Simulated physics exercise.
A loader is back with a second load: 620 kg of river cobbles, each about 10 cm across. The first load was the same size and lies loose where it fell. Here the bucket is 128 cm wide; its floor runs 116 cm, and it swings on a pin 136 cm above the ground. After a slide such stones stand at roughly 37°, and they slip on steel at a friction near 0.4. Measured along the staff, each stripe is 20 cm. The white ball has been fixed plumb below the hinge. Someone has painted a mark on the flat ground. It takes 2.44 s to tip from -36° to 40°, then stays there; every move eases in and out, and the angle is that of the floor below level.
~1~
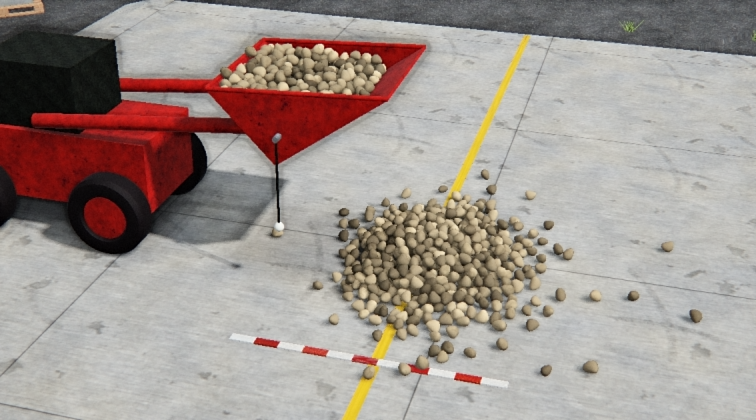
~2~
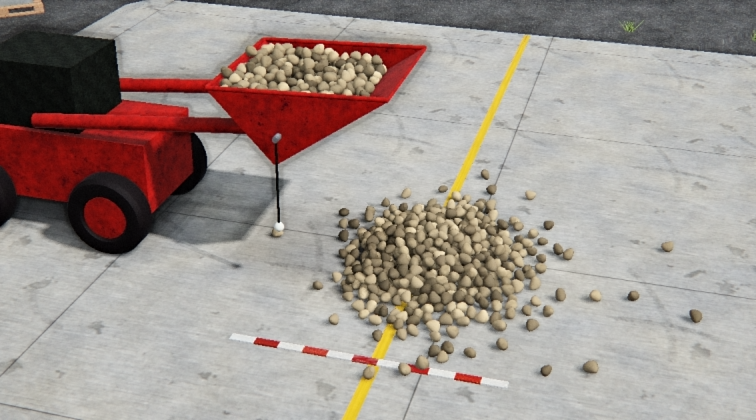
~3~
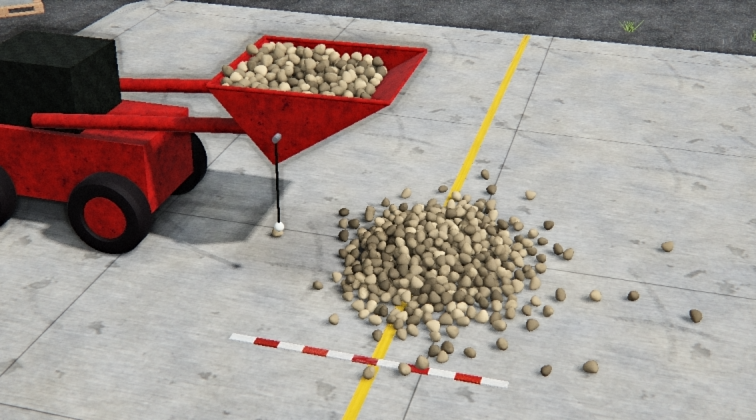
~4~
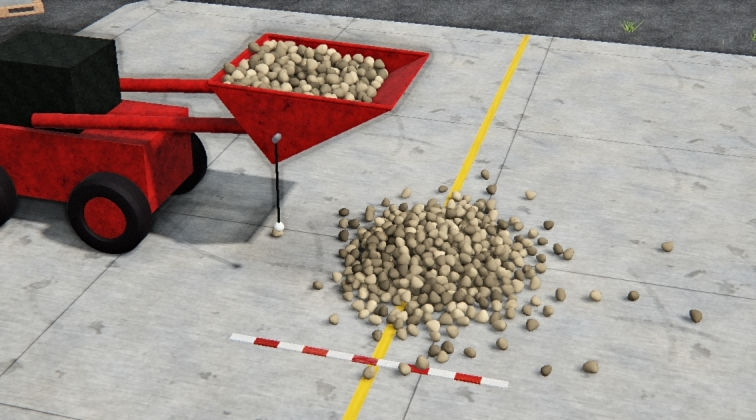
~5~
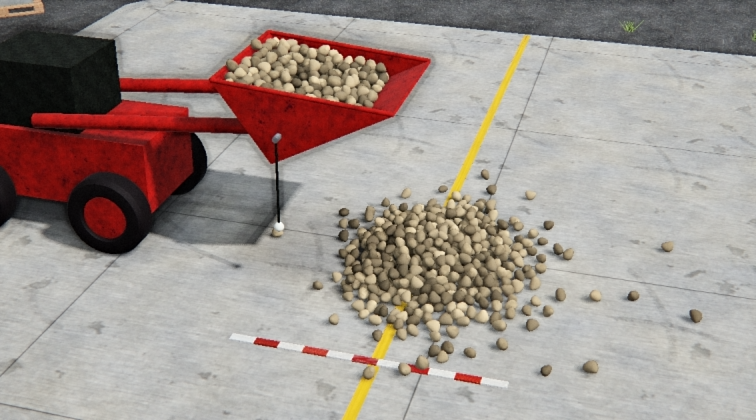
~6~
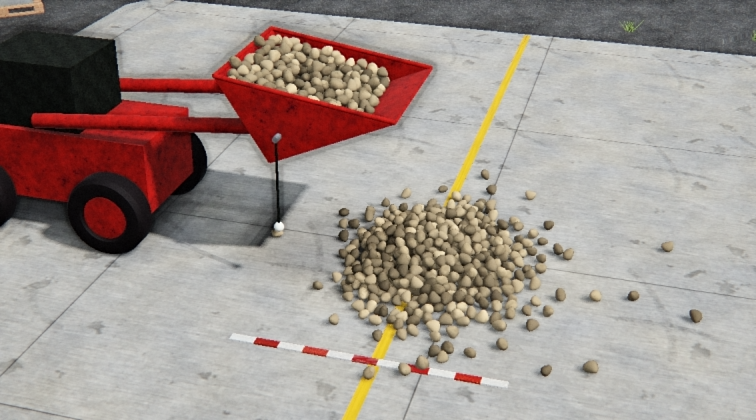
A pale concrete yard edged with dark asphalt is seen from above at an angle by a still camera. At left, a red machine with black wheels holds a red bucket full of tan and brown stones, while a loose heap of similar stones straddles a yellow line beside a red-and-white staff. The bucket slowly tilts slightly clockwise, its right lip lowering and back edge rising, as everything on the ground stays still.
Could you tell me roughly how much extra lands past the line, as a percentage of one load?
Roughly 55 per cent of a load more.
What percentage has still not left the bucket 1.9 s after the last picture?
20 % still inside.
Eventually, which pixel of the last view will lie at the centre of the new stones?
Their centre ends up near (424, 245).
Then, 1.2 s after the last picture the floor is at 28°; in per cent of one load, 95 in the bucket, 45 short of the line, 61 past the line; the foremost stones are at (608, 303).
Then, 1.9 s after the last picture the floor is at 40°; in per cent of one load, 18 in the bucket, 87 short of the line, 95 past the line; the foremost stones are at (608, 303).
Then, 2.3 s after the last picture the floor is at 40°; in per cent of one load, 0 in the bucket, 87 short of the line, 114 past the line; the foremost stones are at (608, 303).
Then, 5.1 s after the last picture the floor is at 40°; in per cent of one load, 0 in the bucket, 85 short of the line, 115 past the line; the foremost stones are at (608, 303). Net gain past the line, 55.
